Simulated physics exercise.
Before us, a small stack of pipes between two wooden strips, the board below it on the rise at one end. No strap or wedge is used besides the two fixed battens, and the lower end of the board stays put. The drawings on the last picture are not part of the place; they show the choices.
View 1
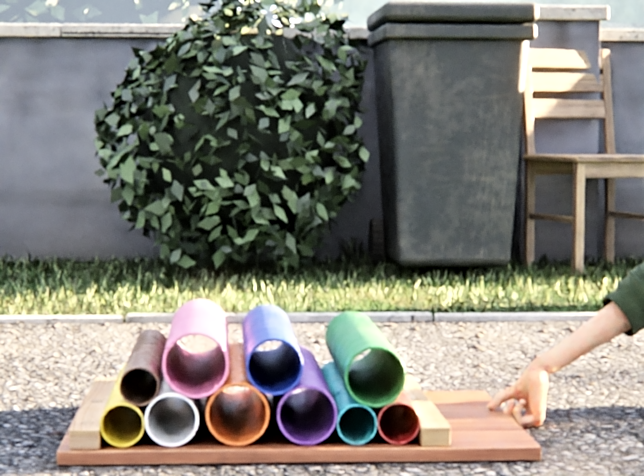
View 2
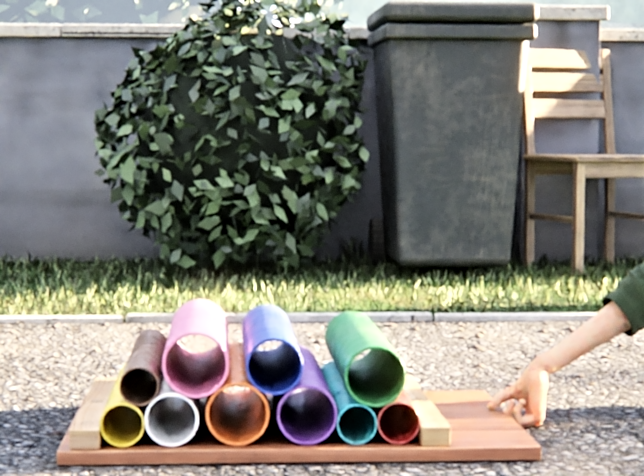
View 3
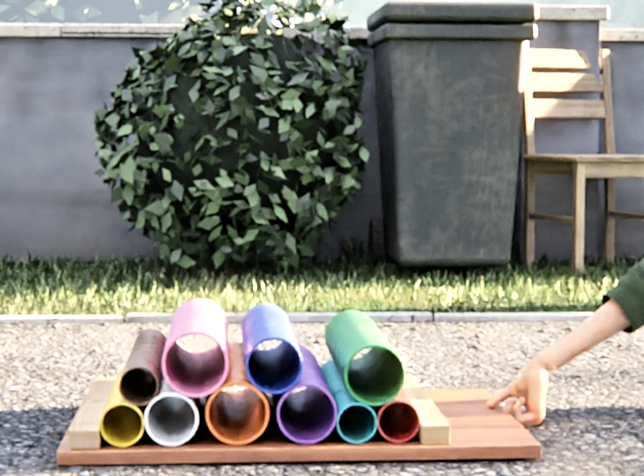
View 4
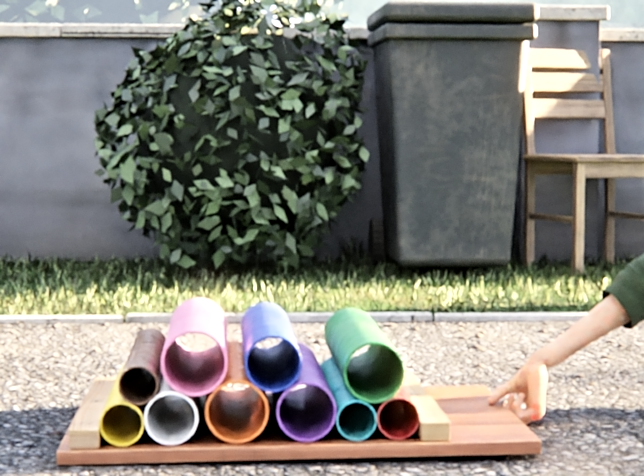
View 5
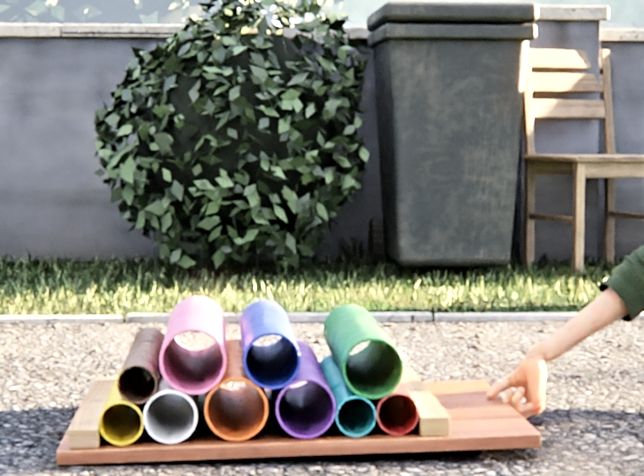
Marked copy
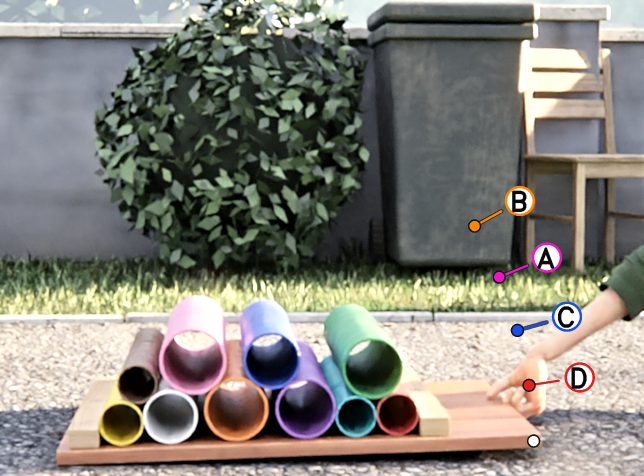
A stack of nine colourful pipes sits between two pale wooden strips on a reddish-brown board, seen from the front on sunlit rough pavement. Pink, blue, green and dark brown pipes rest above yellow, white, orange, purple, turquoise and red ones, before grass, a round bush, bin and chair. A hand at right lifts the board's right end very slightly, while the camera stays still.
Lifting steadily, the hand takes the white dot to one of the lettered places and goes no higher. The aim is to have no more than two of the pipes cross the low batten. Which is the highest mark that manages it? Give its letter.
Raise it to B.
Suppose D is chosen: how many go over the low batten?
It comes to none.
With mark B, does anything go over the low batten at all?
At B: Yes.
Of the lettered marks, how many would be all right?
The number is four.
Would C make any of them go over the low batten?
No.
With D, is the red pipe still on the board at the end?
Yes, with D.
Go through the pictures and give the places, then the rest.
The first picture shows board (294, 415); yellow pipe (122, 425); white pipe (172, 420).
The second picture shows white pipe (172, 420); orange pipe (238, 414).
The third picture shows board (293, 414); turquoise pipe (357, 423); pink pipe (195, 364).
The fourth picture shows board (293, 412); yellow pipe (122, 424); white pipe (171, 418).
The fifth picture shows board (293, 410); yellow pipe (122, 423); white pipe (171, 417).
On the marked copy, A at (499, 277); B at (475, 226); C at (518, 331); D at (529, 385); the white dot at (534, 441).
With B. Early on, board at 17°.
Further on, board at 29°.
At the end, board at 29°, two over the low batten (pink, brown).
As for the rest, A two over the low batten (pink, brown); C none over the low batten; D none over the low batten.
